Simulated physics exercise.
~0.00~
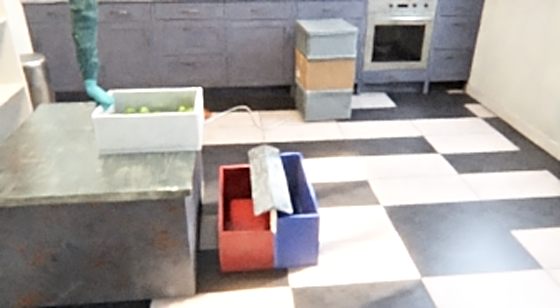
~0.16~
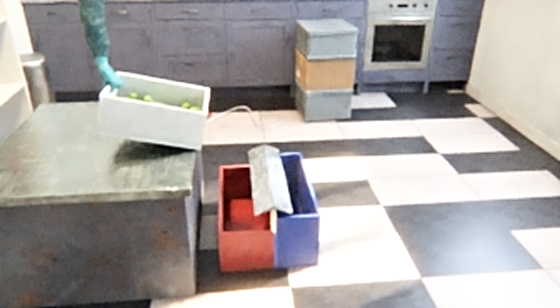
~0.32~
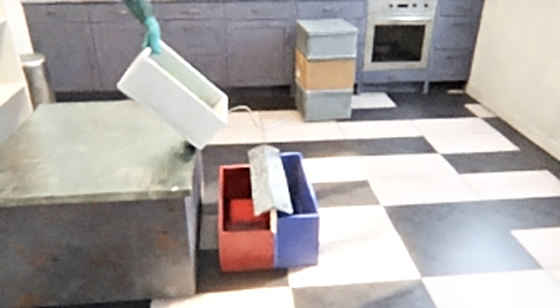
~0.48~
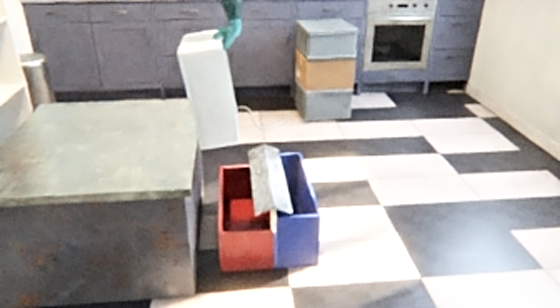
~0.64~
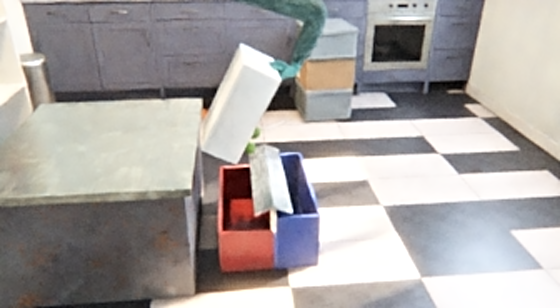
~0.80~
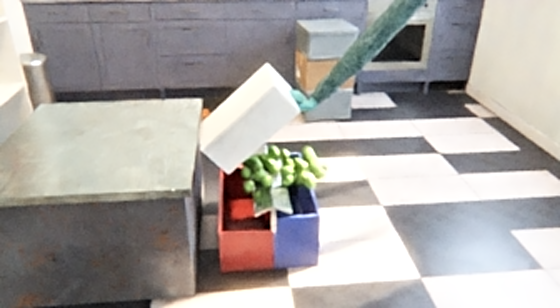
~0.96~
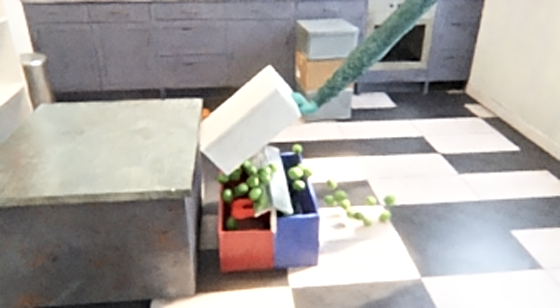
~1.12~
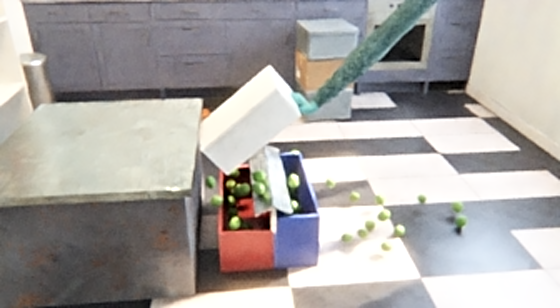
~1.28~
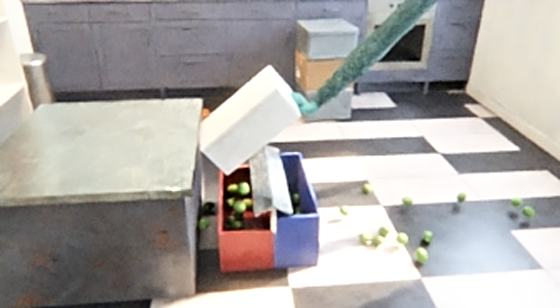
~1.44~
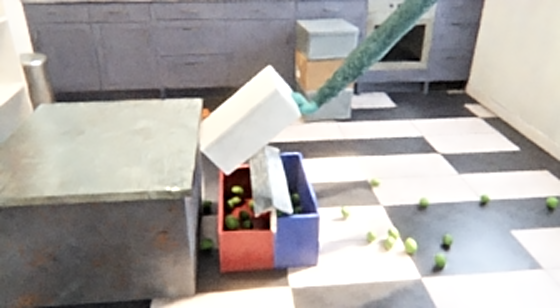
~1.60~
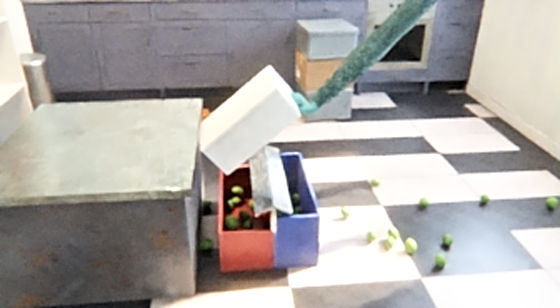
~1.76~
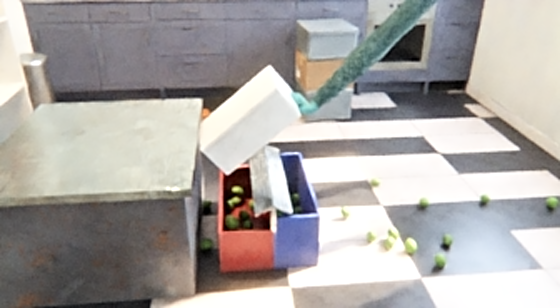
Teal arm lifting a white box off a bench and tipping green limes over red and blue containers, some scattering across checkered floor.
